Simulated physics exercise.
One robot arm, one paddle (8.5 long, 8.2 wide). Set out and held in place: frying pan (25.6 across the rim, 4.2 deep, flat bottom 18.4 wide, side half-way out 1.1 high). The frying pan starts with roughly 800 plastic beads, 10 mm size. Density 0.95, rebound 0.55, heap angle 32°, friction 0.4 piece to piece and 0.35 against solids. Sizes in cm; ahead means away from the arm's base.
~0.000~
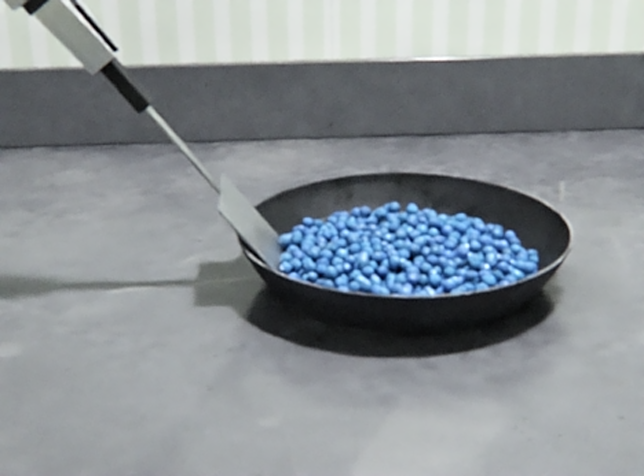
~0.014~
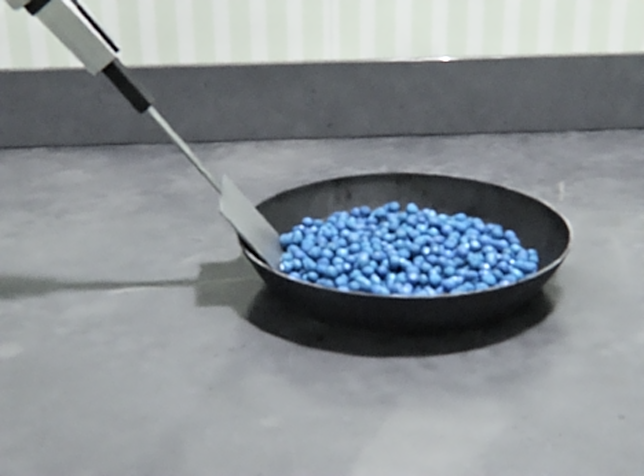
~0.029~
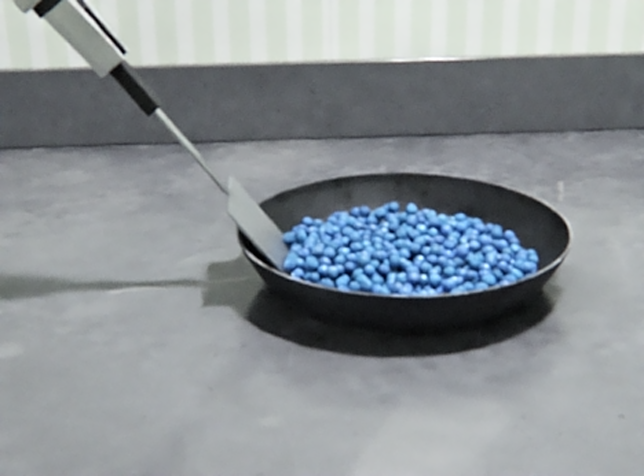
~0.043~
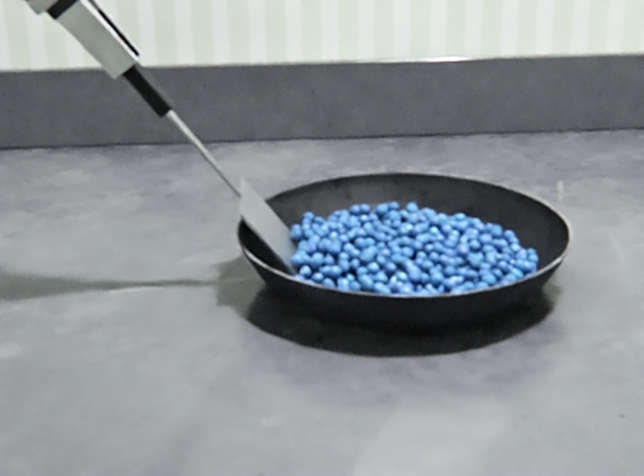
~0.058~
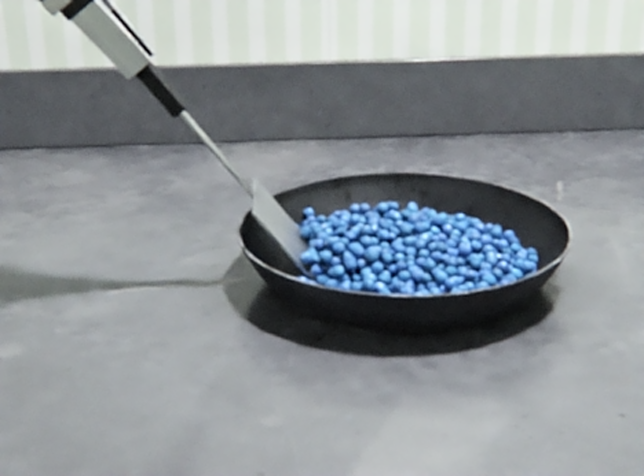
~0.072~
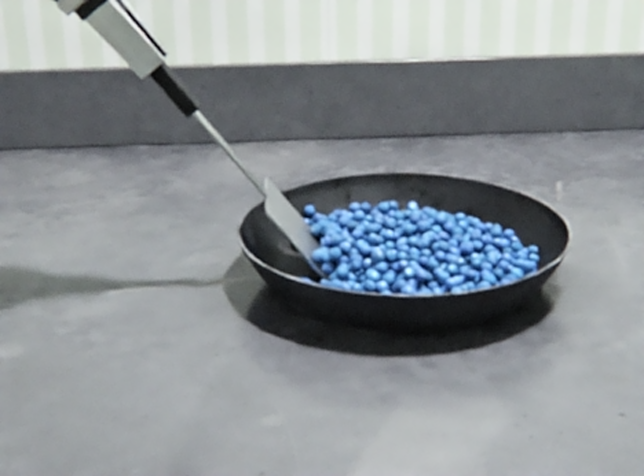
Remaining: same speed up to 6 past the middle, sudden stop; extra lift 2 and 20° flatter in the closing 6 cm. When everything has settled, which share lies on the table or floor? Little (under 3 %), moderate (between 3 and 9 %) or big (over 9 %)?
Share on the table or floor: Little (under 3 %).
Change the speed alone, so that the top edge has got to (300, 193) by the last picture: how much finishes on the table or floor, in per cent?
Some 10 per cent.
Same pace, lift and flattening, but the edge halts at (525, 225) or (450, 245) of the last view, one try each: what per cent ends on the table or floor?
Some 25 and 0 per cent.
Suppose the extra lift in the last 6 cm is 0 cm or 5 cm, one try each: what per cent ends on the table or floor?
Some 0 and 5 per cent.
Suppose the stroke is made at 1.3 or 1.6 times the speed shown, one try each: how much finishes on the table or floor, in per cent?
Some 0 and 10 per cent.
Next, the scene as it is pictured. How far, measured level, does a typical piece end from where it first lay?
Roughly 3 cm.
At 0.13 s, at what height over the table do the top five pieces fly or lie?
About 5 cm.
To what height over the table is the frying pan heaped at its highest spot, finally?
Roughly 5.5 cm.
After 0.13 s, sloping 53°, highest piece 5 above the table; 796 in the frying pan.
After 0.19 s, sloping 44°, highest piece 5 above the table; 796 in the frying pan.
After 0.42 s, sloping 33°, highest piece 5 above the table; 785 in the frying pan, 9 on the table or floor, 2 on the blade or in flight.
After 1.47 s, sloping 33°, highest piece 5 above the table; 785 in the frying pan, 11 on the table or floor.
At rest, 785 in the frying pan, 11 on the table or floor. That is 1 % on the table or floor.
